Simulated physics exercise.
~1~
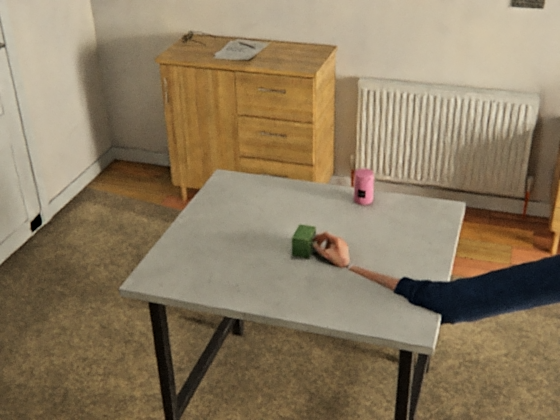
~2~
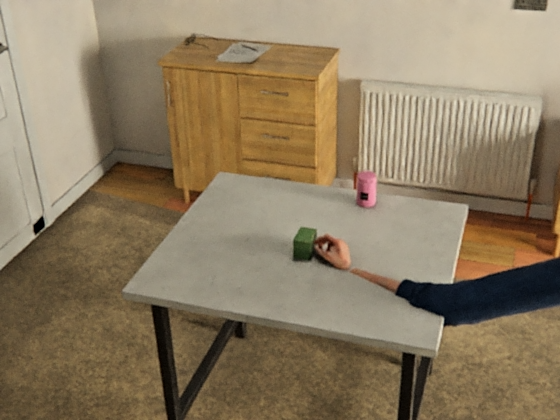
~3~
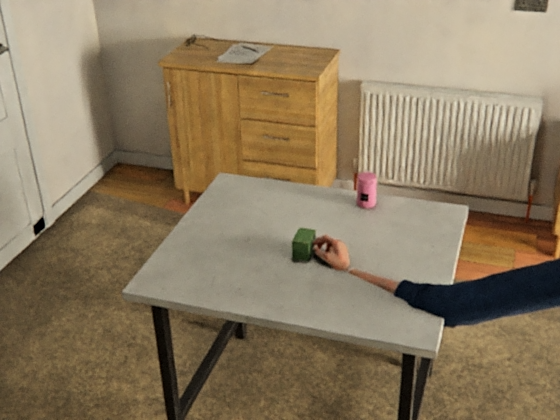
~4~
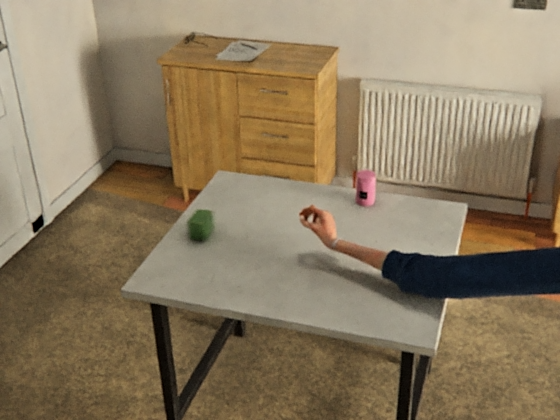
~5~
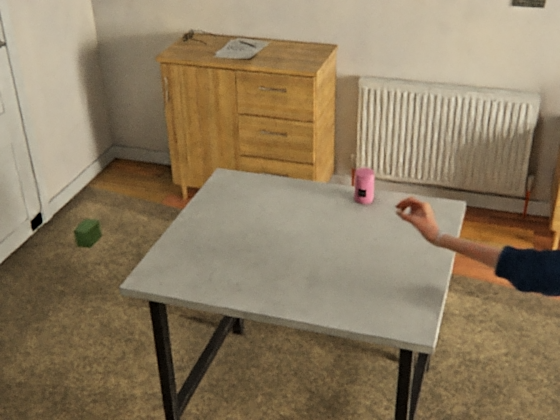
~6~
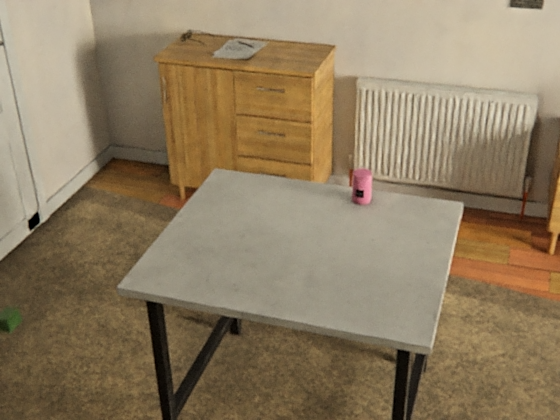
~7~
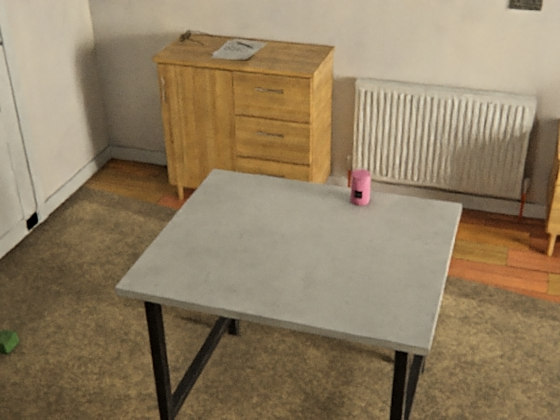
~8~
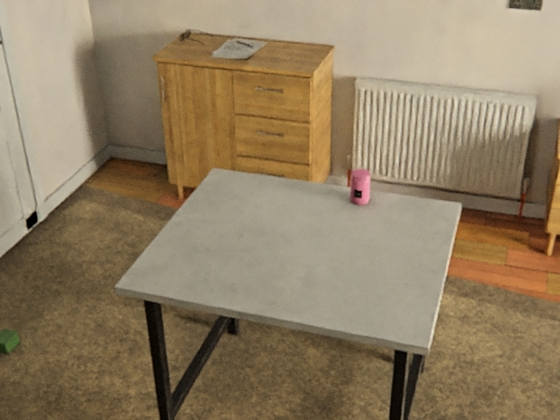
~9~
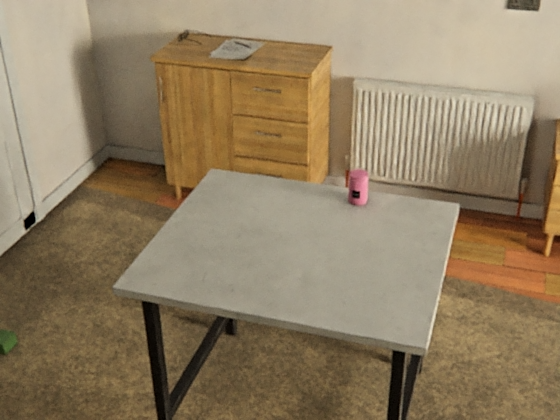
In a room with a wooden cabinet and a white radiator against the wall, a grey table holds a green block and a pink jar. A hand in a dark blue sleeve reaches in from the right and rests against the block. It shoves the block left across the tabletop, then lets go and draws back to the right. The block slides off the left side of the table and drops toward the carpet. It ends on the floor at the far left, turned from how it began, while the jar stays in its place on the table.
